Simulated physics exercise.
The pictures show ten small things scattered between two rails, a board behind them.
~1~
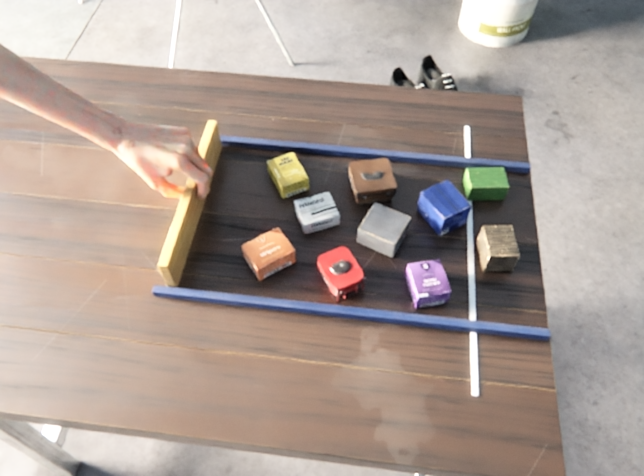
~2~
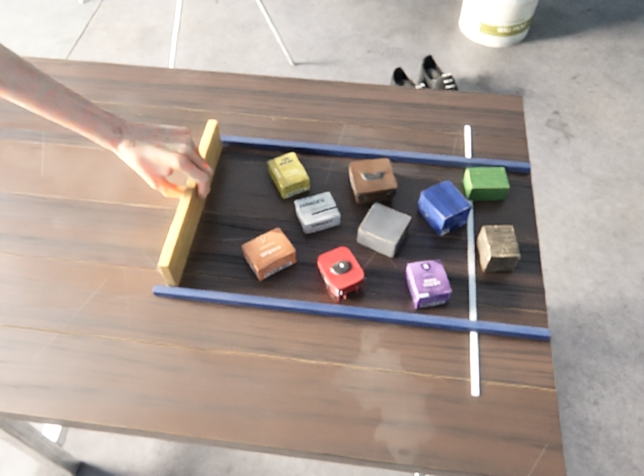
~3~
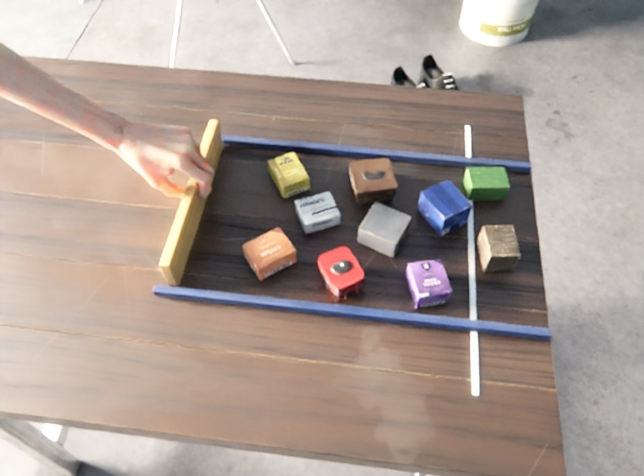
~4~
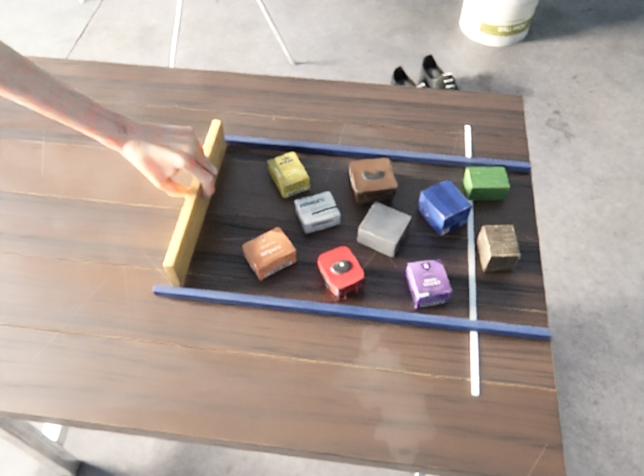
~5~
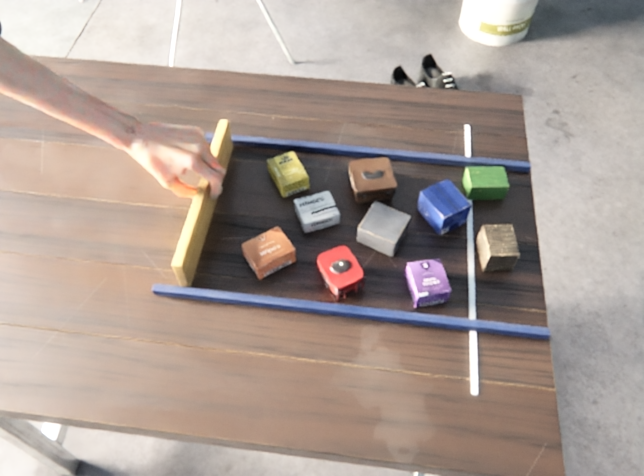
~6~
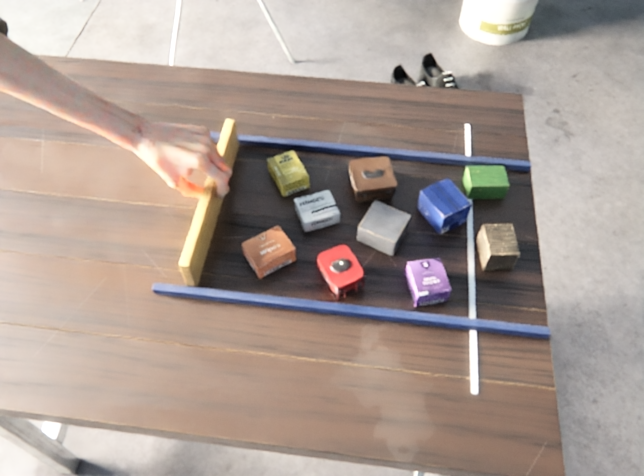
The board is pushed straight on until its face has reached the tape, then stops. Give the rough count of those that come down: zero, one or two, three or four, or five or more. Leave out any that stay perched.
In the end the number that fall off is three or four.
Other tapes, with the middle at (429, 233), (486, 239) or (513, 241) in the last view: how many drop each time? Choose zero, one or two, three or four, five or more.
In that order: None; five or more; at least five.
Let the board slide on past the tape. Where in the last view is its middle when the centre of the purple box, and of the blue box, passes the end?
Near (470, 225) and (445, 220).
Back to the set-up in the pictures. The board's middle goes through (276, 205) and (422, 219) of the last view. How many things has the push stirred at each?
At the one place 2, at the other 10.
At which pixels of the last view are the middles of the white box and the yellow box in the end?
The white box at (491, 227), the yellow box at (486, 197).
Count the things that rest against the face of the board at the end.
In contact: 3.
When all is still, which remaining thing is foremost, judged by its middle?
That is the purple box.
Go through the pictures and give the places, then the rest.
Black block (497, 249); green block (485, 184); blue box (444, 208); board (194, 199); tape (470, 239), in the first frame.
Green block (486, 184); brown case (372, 182), in the second frame.
Blue box (444, 208); yellow box (289, 175), in the third frame.
Black block (498, 248); board (199, 199), in the fourth frame.
Green block (486, 183); orange box (269, 253), in the fifth frame.
Black block (498, 247); green block (486, 182); blue box (444, 206); board (213, 198); tape (471, 237), in the sixth frame.
A little later, none off yet; black block at rest near (498, 247); green block at rest near (486, 182); blue box at rest near (444, 206).
Next, none off yet; black block at rest near (498, 248); green block at rest near (486, 182); blue box shifted about its own width near (485, 211).
When it is over, the number that fall off is three or four; down, blue box, green block and black block.
